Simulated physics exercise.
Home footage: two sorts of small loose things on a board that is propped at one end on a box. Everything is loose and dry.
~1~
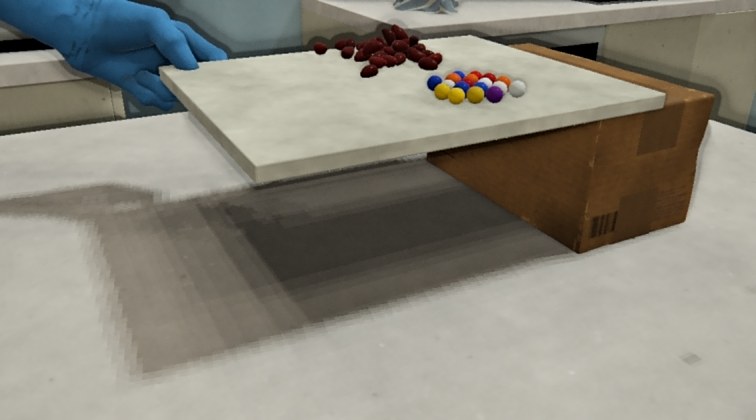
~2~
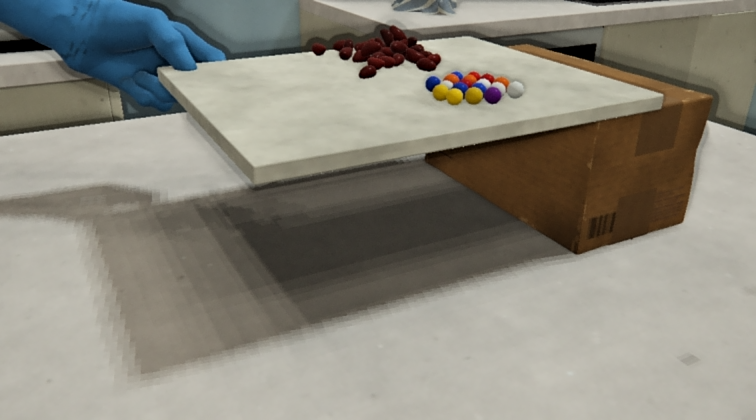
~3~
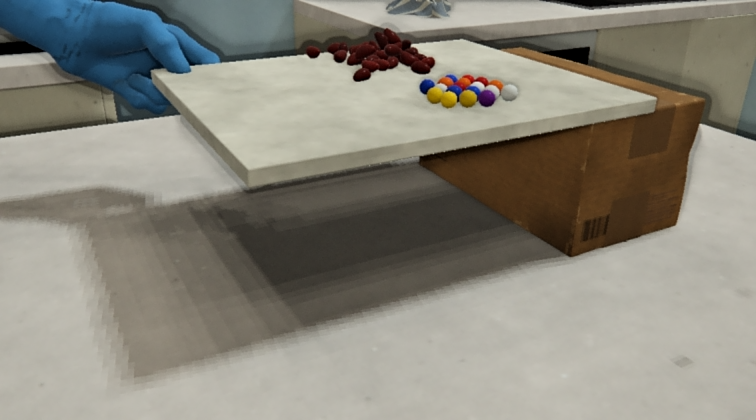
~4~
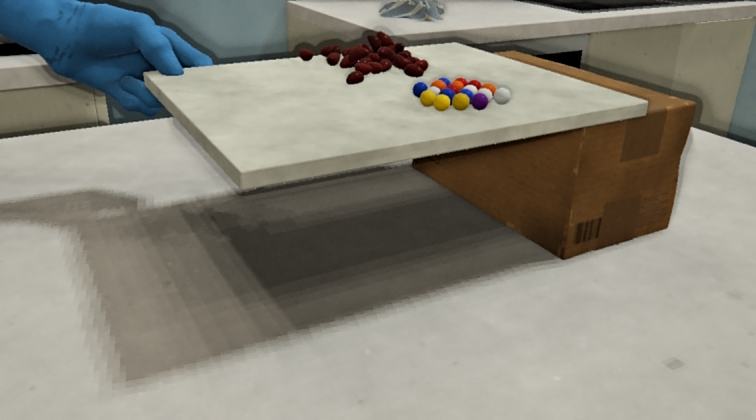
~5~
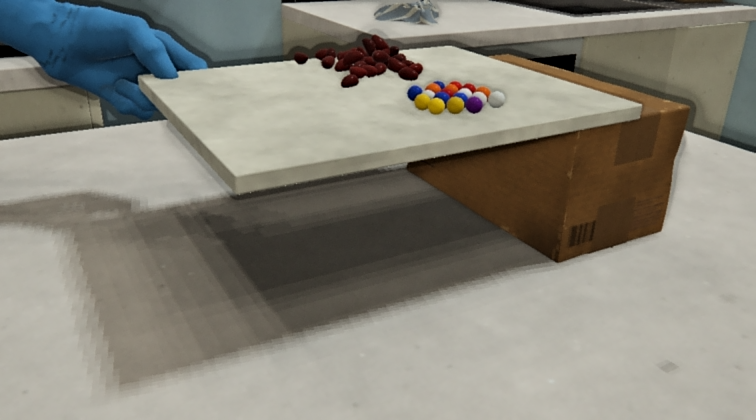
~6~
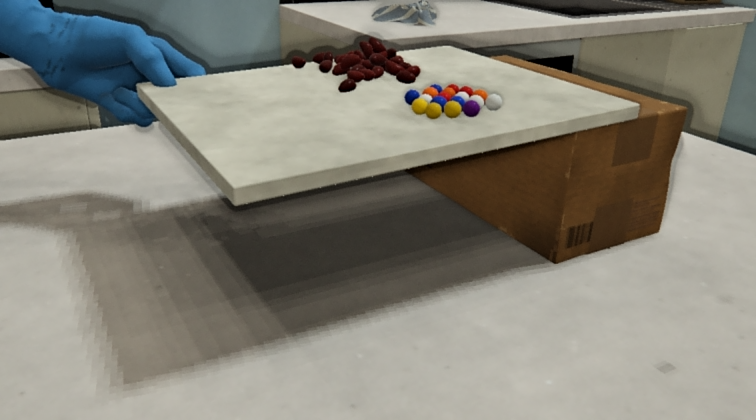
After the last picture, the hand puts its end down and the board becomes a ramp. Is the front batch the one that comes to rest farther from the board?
Yes, the front one.
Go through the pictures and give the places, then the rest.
Held end of the board near (267, 166), level; box near (550, 133), nearly half as high as the board is long; front batch near (466, 86), a few round plastic beads; back batch near (386, 52), some kidney beans, in the first picture.
Held end of the board near (265, 167), level; back batch near (384, 53), in the second picture.
Held end of the board near (259, 170), level; front batch near (459, 90), in the third picture.
Held end of the board near (252, 173), level; back batch near (372, 59), in the fourth picture.
Held end of the board near (247, 177), level; front batch near (446, 97), in the fifth picture.
Held end of the board near (245, 187), down by 2°; box near (527, 144); front batch near (443, 100), not moving; back batch near (364, 65), not moving, in the sixth picture.
Then, 0.43 s on from there, board sloping at 12°; front batch the whole lot still on the board; back batch the whole lot still on the board.
Then, 0.89 s on from there, board sloping at 24°; front batch mostly less than half a board's length out; back batch the whole lot still on the board.
Then, 1.44 s on from there, board resting at 26°; front batch mostly one to two board lengths out; back batch mostly at the foot of the board.
In the end, board resting at 26°; front batch mostly more than two board lengths out, near two thirds gone off the counter; back batch mostly less than half a board's length out; the front batch has gone farther.
